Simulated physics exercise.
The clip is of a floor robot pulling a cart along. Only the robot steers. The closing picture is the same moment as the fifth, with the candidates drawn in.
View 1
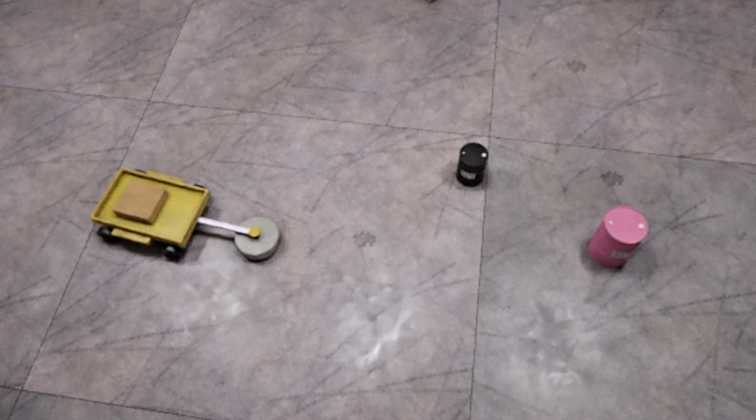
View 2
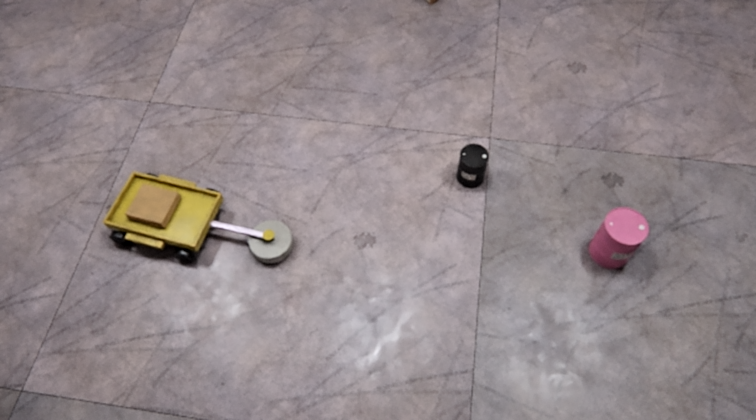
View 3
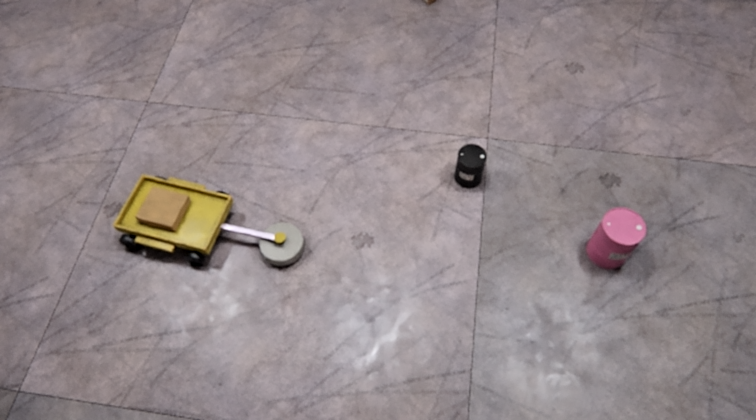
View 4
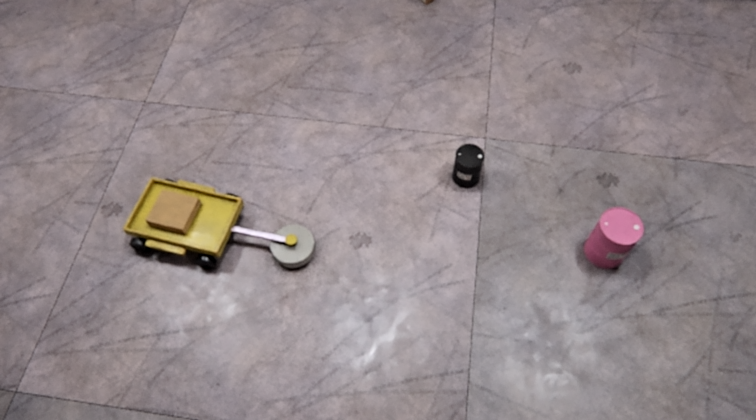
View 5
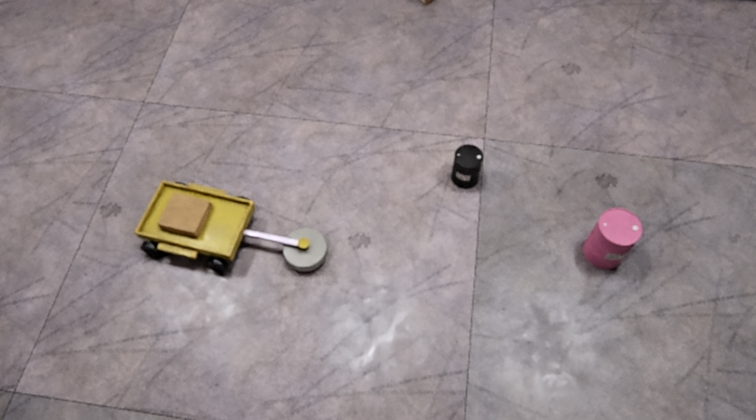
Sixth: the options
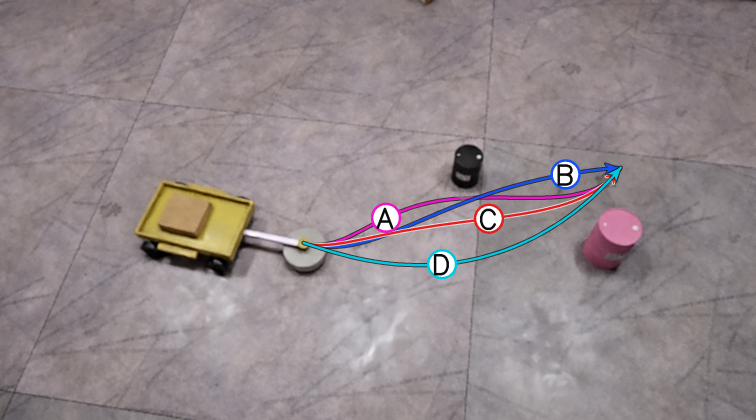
A round gray robot slowly pulls a yellow cart carrying a block rightward across the floor.
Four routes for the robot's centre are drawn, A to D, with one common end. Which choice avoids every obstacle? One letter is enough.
With C nothing is hit.
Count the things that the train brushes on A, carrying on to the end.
One.
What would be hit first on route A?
It meets the black keg.
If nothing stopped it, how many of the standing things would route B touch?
In all, one.
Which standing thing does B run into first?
First the black keg.
On the marked copy, A from (303, 243) via (469, 198) to (620, 169); B from (303, 243) via (464, 203) to (618, 168); C from (303, 243) via (473, 221) to (618, 171); D from (303, 243) via (483, 257) to (621, 168).
Following C. Soon after the start, robot (424, 233), cart (311, 232).
Later, robot (541, 216), cart (433, 224).
In the end, robot (617, 174), cart (527, 205); nothing has been touched.
As for the rest, A meets the black keg; B meets the black keg; D meets the pink drum.
